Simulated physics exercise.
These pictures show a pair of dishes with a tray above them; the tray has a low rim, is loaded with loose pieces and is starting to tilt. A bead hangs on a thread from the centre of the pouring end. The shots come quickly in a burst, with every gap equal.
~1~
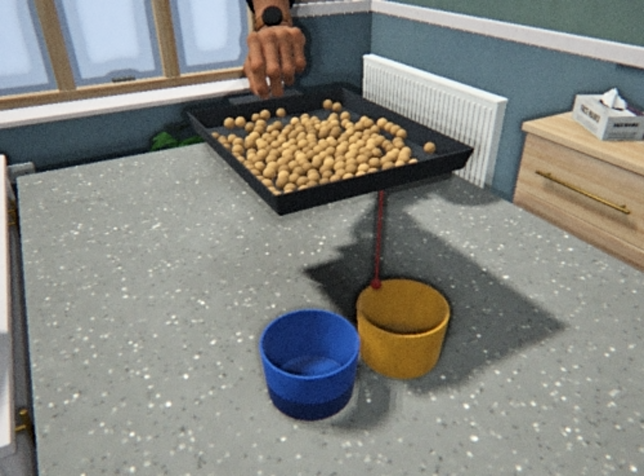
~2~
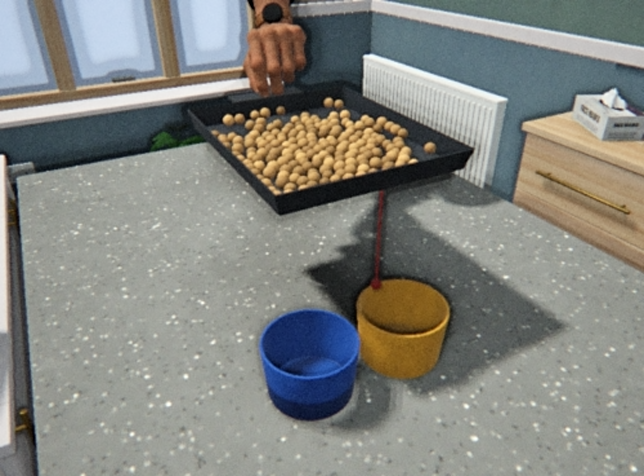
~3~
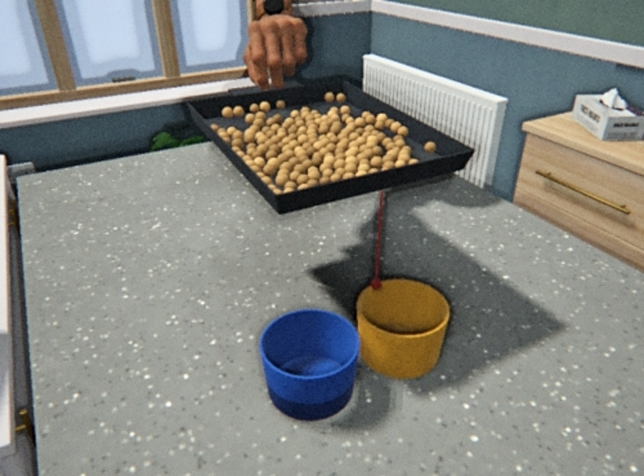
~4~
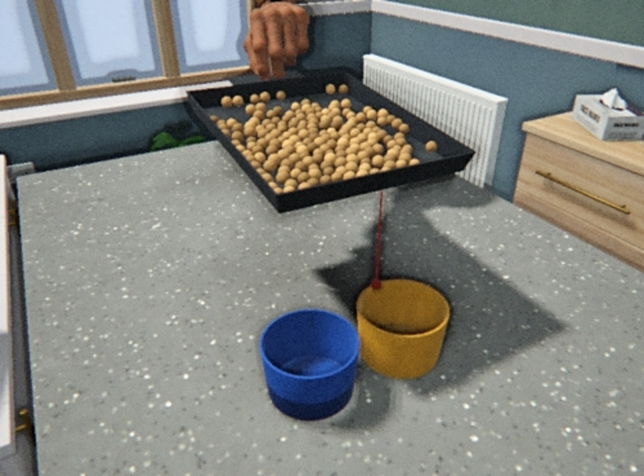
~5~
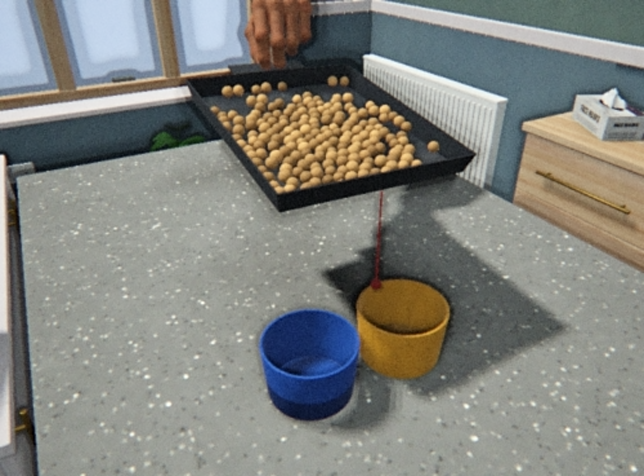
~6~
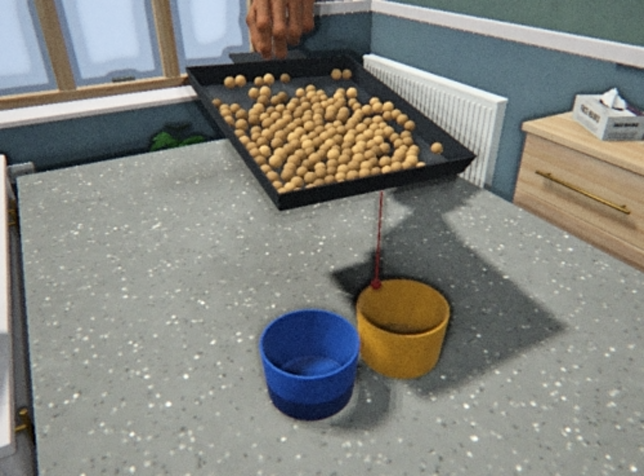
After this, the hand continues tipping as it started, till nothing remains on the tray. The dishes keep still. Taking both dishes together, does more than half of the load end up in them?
No.
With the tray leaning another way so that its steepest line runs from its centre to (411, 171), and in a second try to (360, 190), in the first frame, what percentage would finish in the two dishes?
About 10 %, then 60 %.
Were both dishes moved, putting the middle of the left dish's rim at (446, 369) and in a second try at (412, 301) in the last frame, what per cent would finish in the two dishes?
About 0 per cent, then about 60 per cent.
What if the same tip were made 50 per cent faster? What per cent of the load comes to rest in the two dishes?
That works out at about 20 percent.
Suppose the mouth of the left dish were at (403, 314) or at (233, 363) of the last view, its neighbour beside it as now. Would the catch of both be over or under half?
At the first place above a half, at the second below a half.
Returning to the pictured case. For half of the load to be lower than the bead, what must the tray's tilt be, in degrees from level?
That happens at around 75°.
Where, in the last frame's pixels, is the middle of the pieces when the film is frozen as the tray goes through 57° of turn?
The load's middle is around (399, 158).
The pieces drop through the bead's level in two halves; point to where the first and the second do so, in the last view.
The leading part at (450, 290), the rest of it at (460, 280).
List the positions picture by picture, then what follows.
Corners of the pouring end near (278, 192) and (466, 147), level; middle of the load near (319, 152), round wooden beads; left dish near (334, 393); right dish near (429, 352); bead on its thread near (376, 284), in the first picture.
Corners of the pouring end near (279, 191) and (466, 147), level; middle of the load near (319, 151), in the second picture.
Corners of the pouring end near (279, 191) and (467, 149), tipped barely, lowest at the right corner; middle of the load near (319, 148), in the third picture.
Corners of the pouring end near (280, 190) and (468, 150), tipped a little, lowest at the right corner; middle of the load near (320, 144), only a few on the move, in the fourth picture.
Corners of the pouring end near (281, 189) and (468, 152), tipped a little, lowest at the right corner; middle of the load near (322, 140), a little on the move, in the fifth picture.
Corners of the pouring end near (282, 189) and (469, 153), tipped a little, lowest at the right corner; middle of the load near (326, 138), the bulk on the move; left dish near (334, 393); right dish near (429, 352), in the sixth picture.
Shortly afterwards, tray tipped steeply; the bulk on the tray; only a few in the right dish; only a few outside both; a little in the air.
Next, tray tipped right over; only a few on the tray; only a few in the left dish; near a quarter in the right dish; near two thirds outside both; a little in the air.
Some moments later, tray tipped past a quarter turn; only a few in the left dish; near a quarter in the right dish; the bulk outside both.
In the end, tray tipped past a quarter turn; only a few in the left dish; near a quarter in the right dish; the bulk outside both.
